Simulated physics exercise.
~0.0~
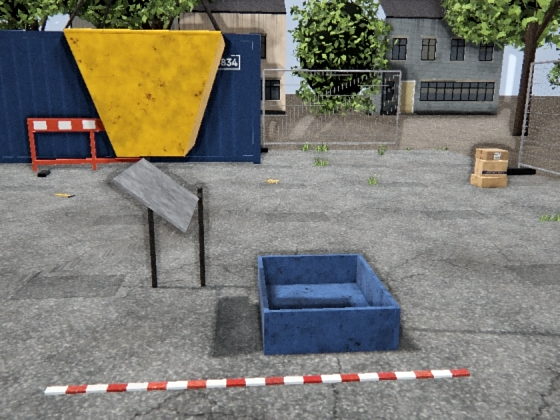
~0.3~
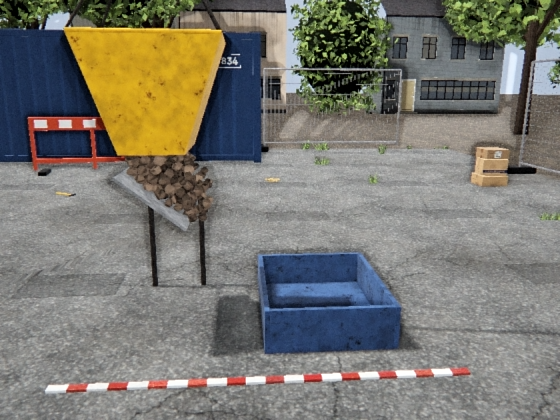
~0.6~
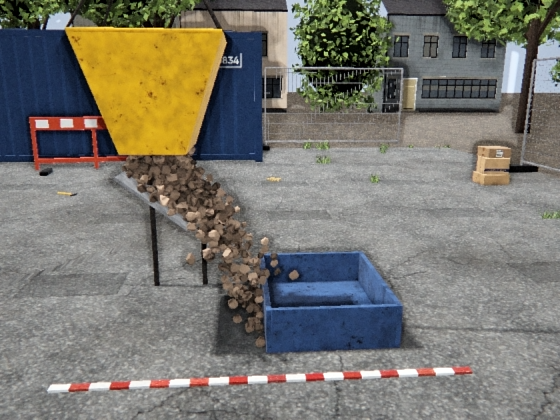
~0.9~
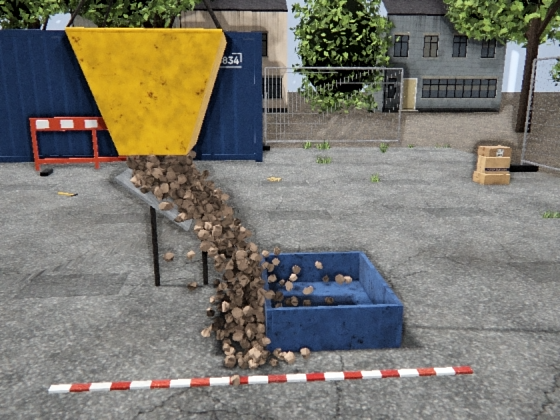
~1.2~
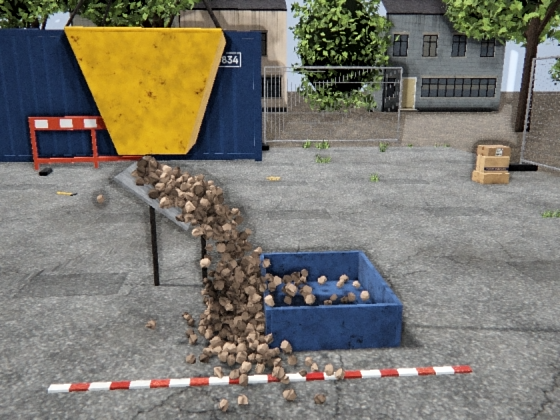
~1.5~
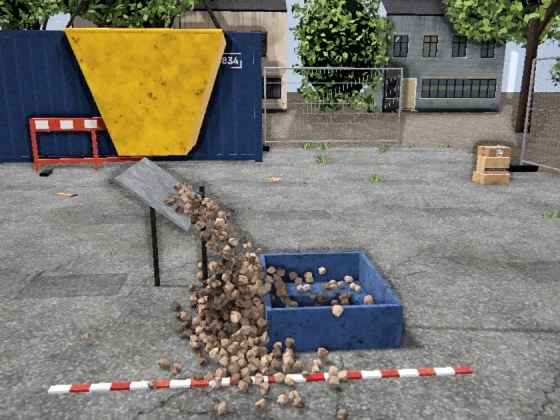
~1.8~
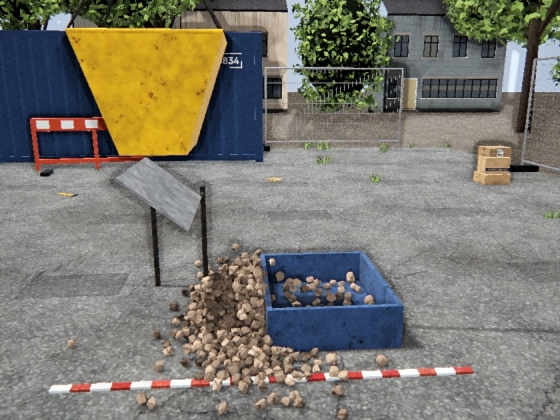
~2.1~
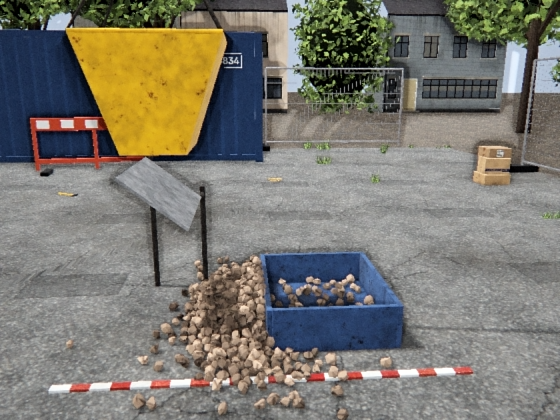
A yellow skip hung over a tilted steel slope and let out a stream of brown stones, which slid down to the right, mostly piling on the ground left of the blue bin, while a small share landed inside and some rolled past the striped staff.
